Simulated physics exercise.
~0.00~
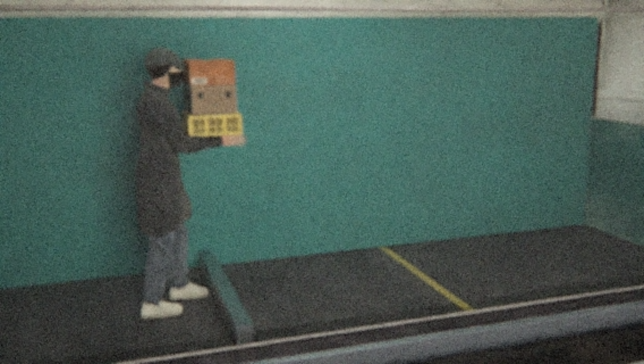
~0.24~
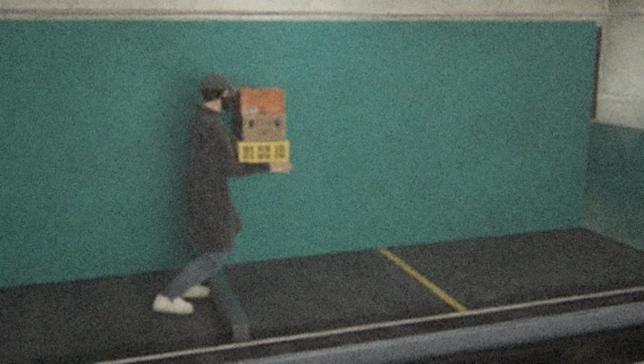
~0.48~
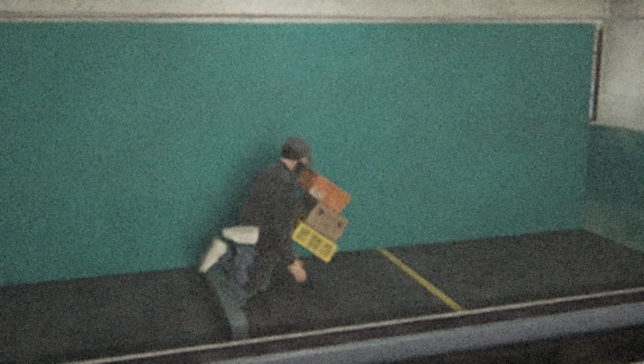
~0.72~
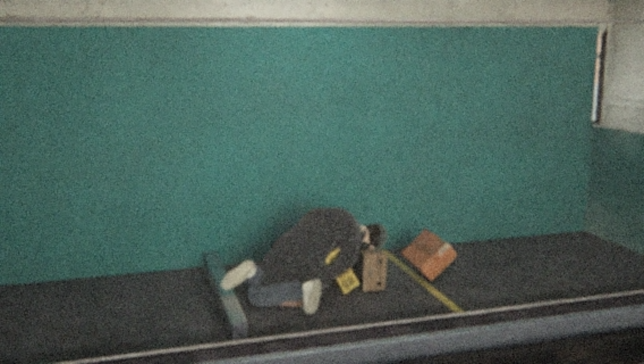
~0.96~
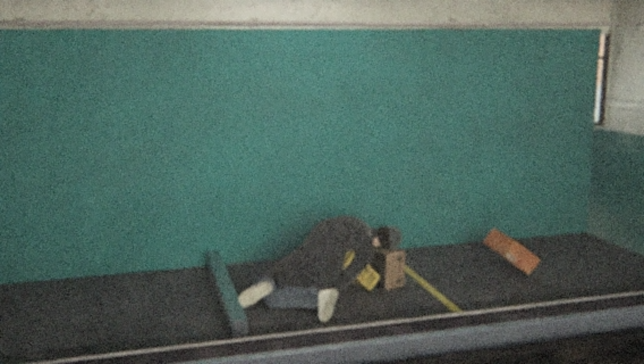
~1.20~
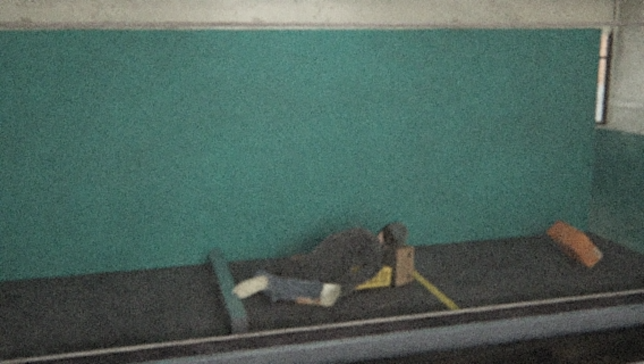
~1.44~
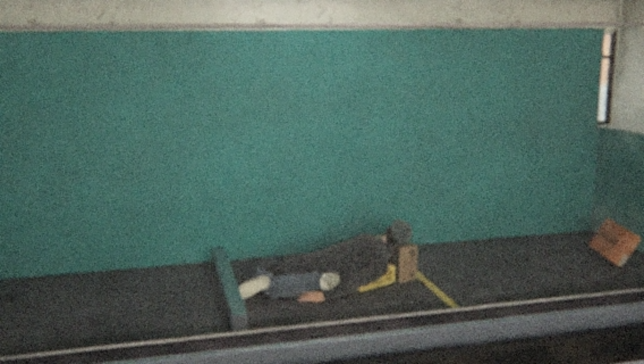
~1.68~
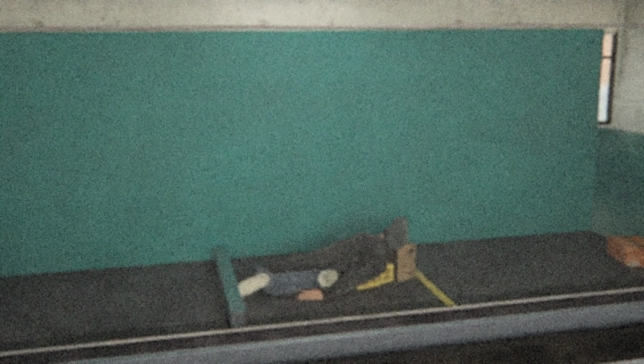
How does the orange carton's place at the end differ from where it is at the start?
At the start the orange carton is on top of the stack in the courier's arms, toward the left. By the end it lies on the floor at the far right, past the yellow line.
At the start, a courier in a dark coat and cap stands by a low rail before a green wall, holding an orange carton stacked on a brown toolbox and a yellow crate. The courier pitches forward to the right over the rail, the stack tilting and dropping along with the body. The load breaks apart on the dark floor, and the orange carton tumbles away across the yellow line. The courier sinks flat beside the rail. At the end, the courier lies still with the toolbox and crate short of the line, while the carton rests at the far right.
